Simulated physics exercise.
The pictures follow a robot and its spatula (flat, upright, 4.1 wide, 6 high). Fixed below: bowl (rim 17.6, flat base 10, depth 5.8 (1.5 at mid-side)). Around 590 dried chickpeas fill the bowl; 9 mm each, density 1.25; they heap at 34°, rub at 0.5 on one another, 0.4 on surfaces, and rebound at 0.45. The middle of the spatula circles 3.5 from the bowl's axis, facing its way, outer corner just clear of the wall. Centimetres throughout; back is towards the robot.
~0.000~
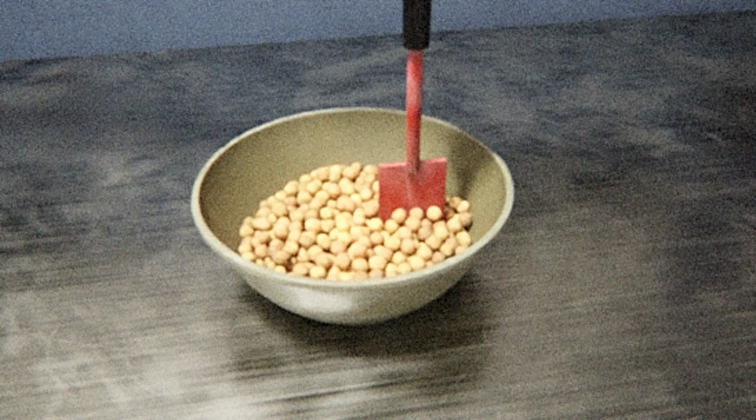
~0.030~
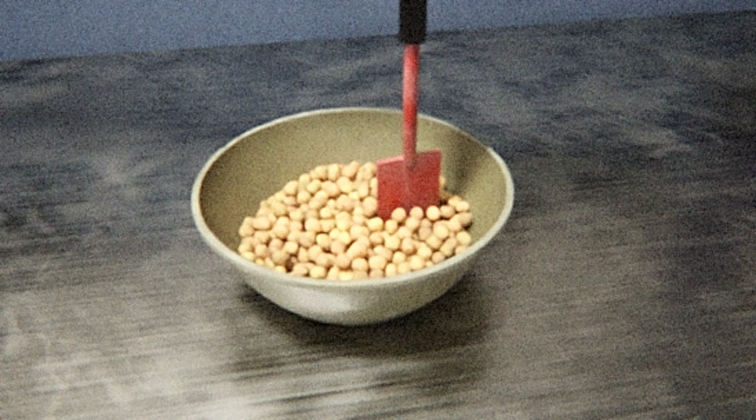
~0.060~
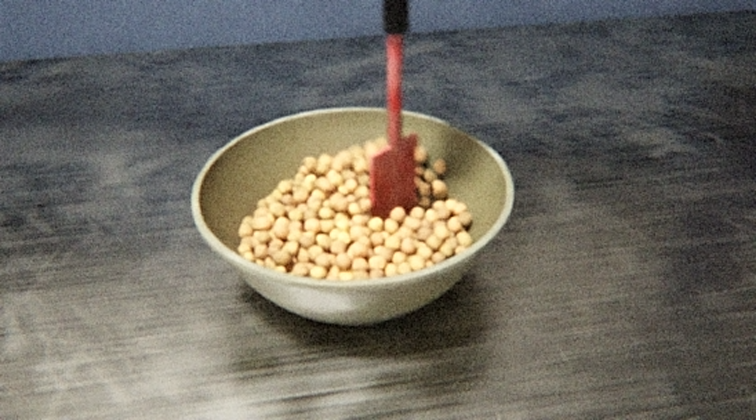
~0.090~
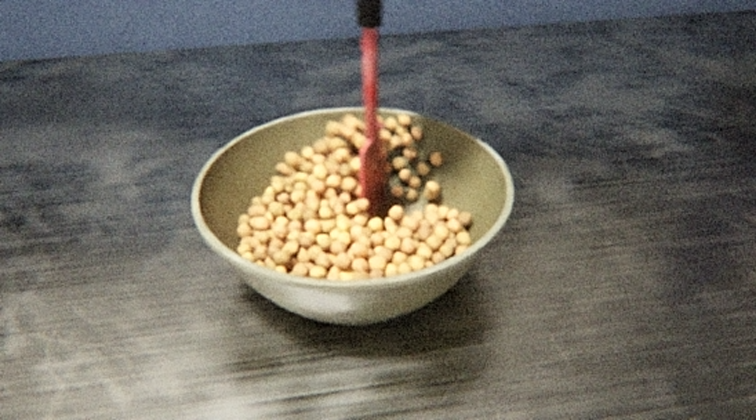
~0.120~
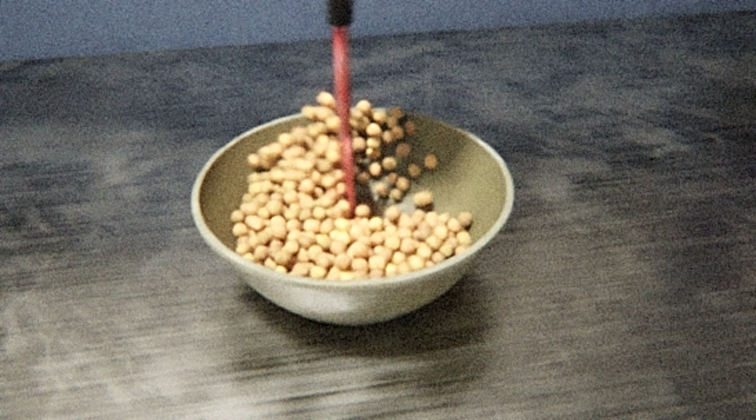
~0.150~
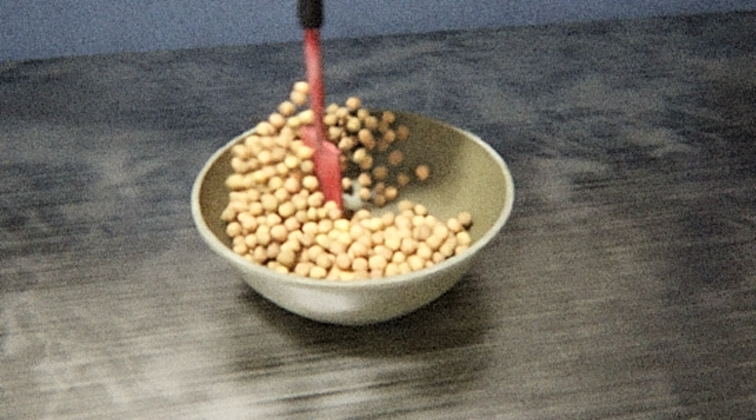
A red spatula sweeps leftward through a bowl of chickpeas, turning and piling them up.
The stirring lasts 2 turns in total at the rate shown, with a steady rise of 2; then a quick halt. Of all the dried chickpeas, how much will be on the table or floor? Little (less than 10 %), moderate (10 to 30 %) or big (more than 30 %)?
A moderate share, 10 to 30 %, ends on the table or floor.
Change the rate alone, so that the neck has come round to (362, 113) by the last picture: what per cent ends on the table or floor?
Some 0 per cent.
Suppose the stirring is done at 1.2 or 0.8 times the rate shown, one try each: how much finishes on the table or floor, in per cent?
Some 25 and 5 per cent.
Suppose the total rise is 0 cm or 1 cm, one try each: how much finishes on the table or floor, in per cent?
Some 25 and 20 per cent.
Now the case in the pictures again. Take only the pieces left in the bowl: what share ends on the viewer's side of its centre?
Some 50 per cent.
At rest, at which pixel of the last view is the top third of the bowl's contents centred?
Near (338, 228).
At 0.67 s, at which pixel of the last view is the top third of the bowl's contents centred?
Around (313, 230).
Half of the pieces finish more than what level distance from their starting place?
Some 7 cm.
After 0.41 s, 351° round, highest piece 8 above the table; 523 in the bowl, 49 on the table or floor, 17 in flight or on the tool.
After 0.67 s, 225° round, highest piece 7 above the table; 508 in the bowl, 80 on the table or floor, 1 in flight or on the tool.
After 1.00 s, 0° round, highest piece 5 above the table; 507 in the bowl, 82 on the table or floor.
After 1.70 s, 0° round, highest piece 5 above the table; 507 in the bowl, 82 on the table or floor.
In the end, 507 in the bowl, 82 on the table or floor. That is 14 % on the table or floor.
